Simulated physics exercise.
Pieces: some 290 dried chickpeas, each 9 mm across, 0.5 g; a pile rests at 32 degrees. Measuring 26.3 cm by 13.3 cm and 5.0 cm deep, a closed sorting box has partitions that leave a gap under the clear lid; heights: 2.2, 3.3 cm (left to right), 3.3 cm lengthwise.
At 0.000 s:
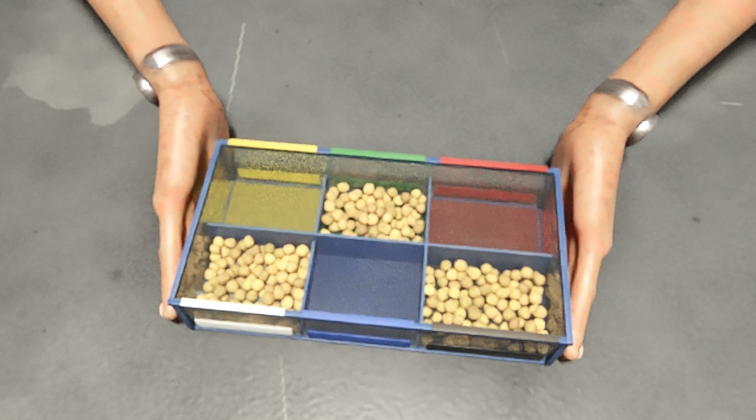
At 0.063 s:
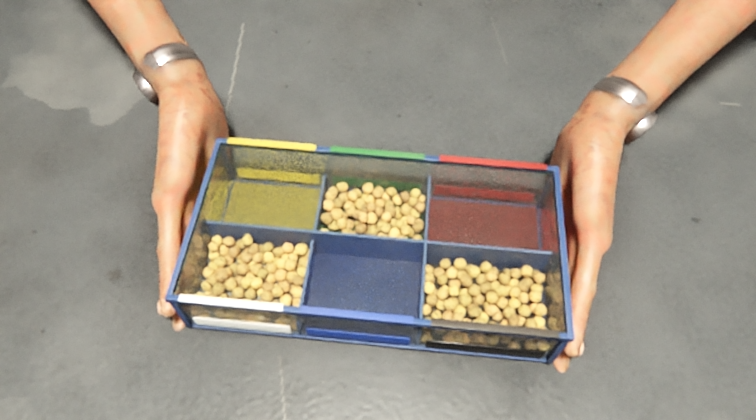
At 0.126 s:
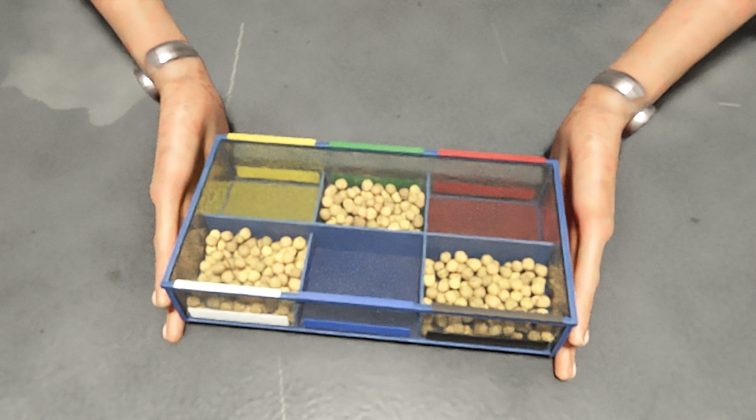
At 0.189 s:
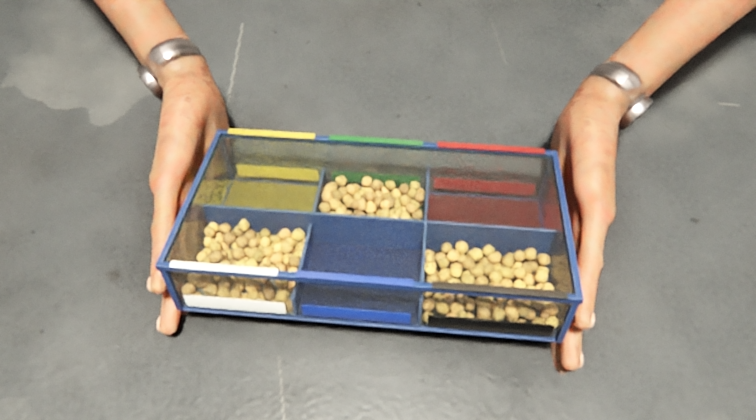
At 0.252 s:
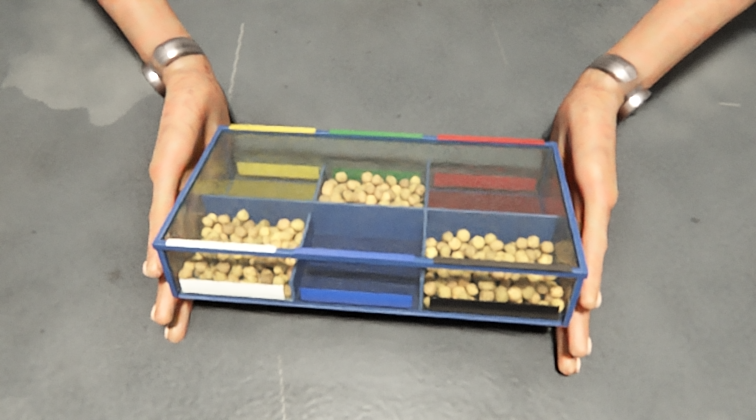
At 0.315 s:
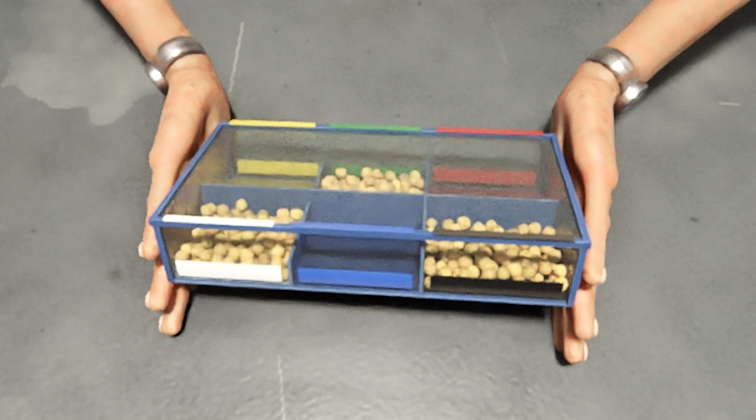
The clip opens on two hands with silver bracelets holding a clear-lidded, blue-edged box, its green, white and black sections holding round, pale chickpeas while the others sit empty. The hands steadily tilt the box, its front edge rising toward the viewer, and the chickpeas stay in the same three sections.
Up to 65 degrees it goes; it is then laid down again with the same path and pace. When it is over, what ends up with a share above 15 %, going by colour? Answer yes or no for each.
Red compartment: No, blue compartment: No, green compartment: Yes, yellow compartment: No, white compartment: Yes, black compartment: Yes.
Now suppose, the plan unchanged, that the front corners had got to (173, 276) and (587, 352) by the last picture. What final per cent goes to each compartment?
Each compartment ends with this per cent: Red 0, blue 10, green 30, yellow 0, white 25 and black 35.
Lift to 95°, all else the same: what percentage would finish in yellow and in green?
Then yellow would get 20 per cent and green 35 per cent.
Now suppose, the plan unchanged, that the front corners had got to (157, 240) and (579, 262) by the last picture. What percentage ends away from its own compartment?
Estimate: Near 0 %.
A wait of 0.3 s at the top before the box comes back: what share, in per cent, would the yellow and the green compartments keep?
Result - yellow: 0 %, green: 30 %.
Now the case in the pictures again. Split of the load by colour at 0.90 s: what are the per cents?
In per cent: Red 0; blue 0; green 30; yellow 0; white 35; black 35.
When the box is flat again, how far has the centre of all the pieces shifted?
1.0 cm, roughly.
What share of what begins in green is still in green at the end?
About 100 in a hundred.
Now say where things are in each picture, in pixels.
The first picture shows box tilt 0 degrees, front corners at (175, 300) and (566, 339); green 30 %, white 35 %, black 35 %.
The second picture shows box tilt 2 degrees, front corners at (173, 296) and (567, 334).
The third picture shows box tilt 6 degrees, front corners at (168, 283) and (570, 319), lowest corner left back.
The fourth picture shows box tilt 12 degrees, front corners at (164, 264) and (575, 296), lowest corner left back.
The fifth picture shows box tilt 18 degrees, front corners at (161, 243) and (580, 271), lowest corner left back.
The sixth picture shows box tilt 24 degrees, front corners at (157, 220) and (583, 242), lowest corner left back; green 30 %, white 35 %, black 35 %. The box's pace is about 95 degrees a second.
After 0.90 s, tilt 62 degrees; green 30 %, white 35 %, black 35 %.
After 1.29 s, tilt 25 degrees; green 30 %, white 35 %, black 35 %.
Then, at 1.77 s, tilt 0 degrees; green 30 %, white 35 %, black 35 %.
In the end, at 2.1 s, red 0 %, blue 0 %, green 30 %, yellow 0 %, white 35 %, black 35 %.
